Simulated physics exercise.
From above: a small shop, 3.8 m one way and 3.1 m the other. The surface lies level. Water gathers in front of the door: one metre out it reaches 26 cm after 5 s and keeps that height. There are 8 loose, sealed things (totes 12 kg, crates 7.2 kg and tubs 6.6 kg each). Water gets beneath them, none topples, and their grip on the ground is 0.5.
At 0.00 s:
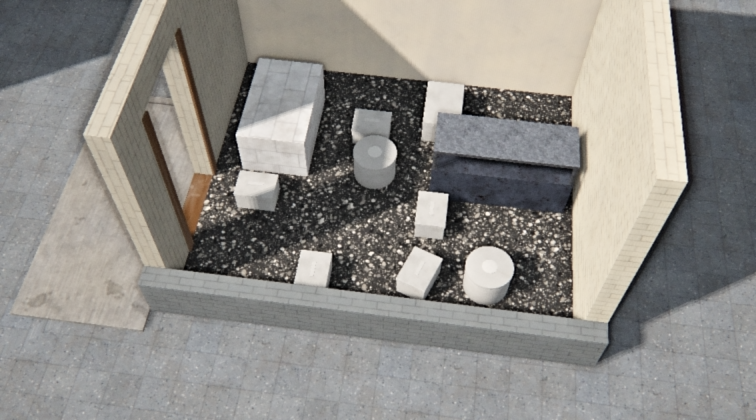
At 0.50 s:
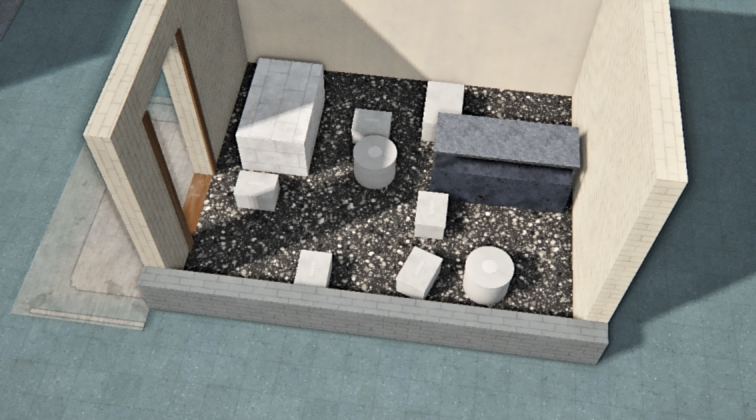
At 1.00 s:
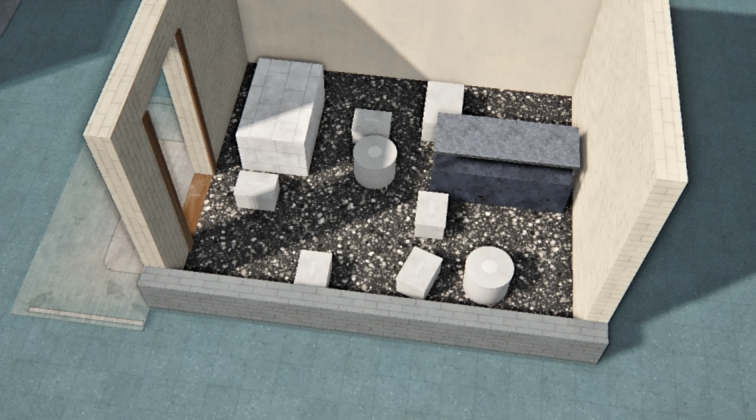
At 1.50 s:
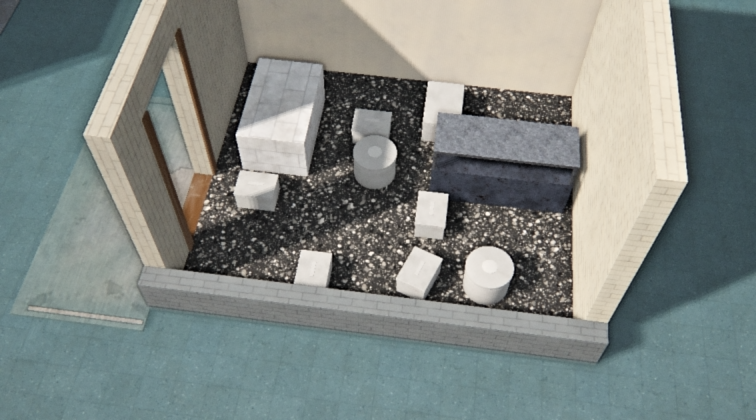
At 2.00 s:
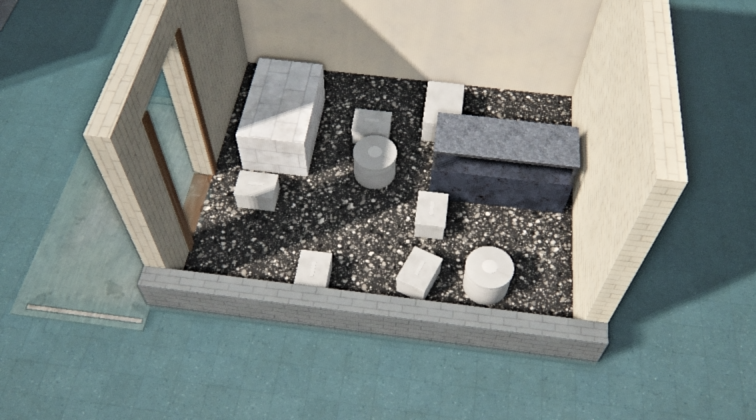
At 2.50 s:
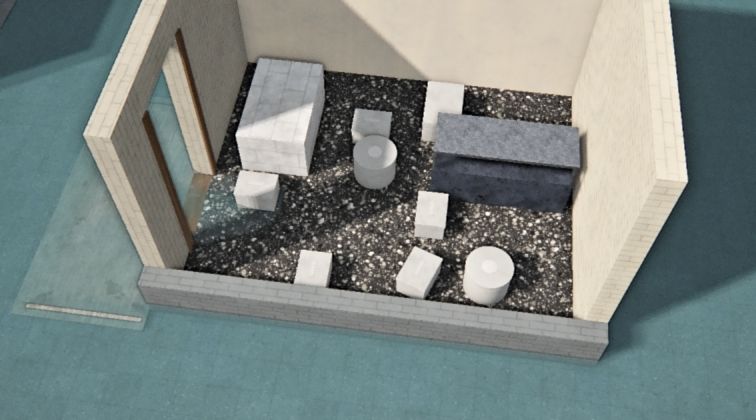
Teal water spreading over the paving around a small roofless shop, covering the doorstep slab, then just entering through the left doorway.
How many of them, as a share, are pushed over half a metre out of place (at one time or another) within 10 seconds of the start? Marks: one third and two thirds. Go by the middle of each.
Share: Two thirds or above.
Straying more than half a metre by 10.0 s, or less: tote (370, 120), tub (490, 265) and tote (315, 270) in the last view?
In turn: Short of it, more, past it.
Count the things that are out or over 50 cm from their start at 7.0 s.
5 of them.
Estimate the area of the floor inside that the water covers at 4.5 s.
Some 4.0 m2.
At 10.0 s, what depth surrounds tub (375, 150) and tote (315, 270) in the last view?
About 4 and 22 cm.
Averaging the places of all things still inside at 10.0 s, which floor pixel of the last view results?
Near (467, 197).
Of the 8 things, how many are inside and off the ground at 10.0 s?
6 of them.
After 3.5 s 0 of 8 are over 50 cm from their spots; 0 afloat.
After 4.5 s 0 of 8 are over 50 cm from their spots; 0 afloat.
After 7.0 s 5 of 8 are over 50 cm from their spots; 3 afloat.
After 10.0 s 7 of 8 are over 50 cm from their spots, and 7 have been at some point; 6 afloat.
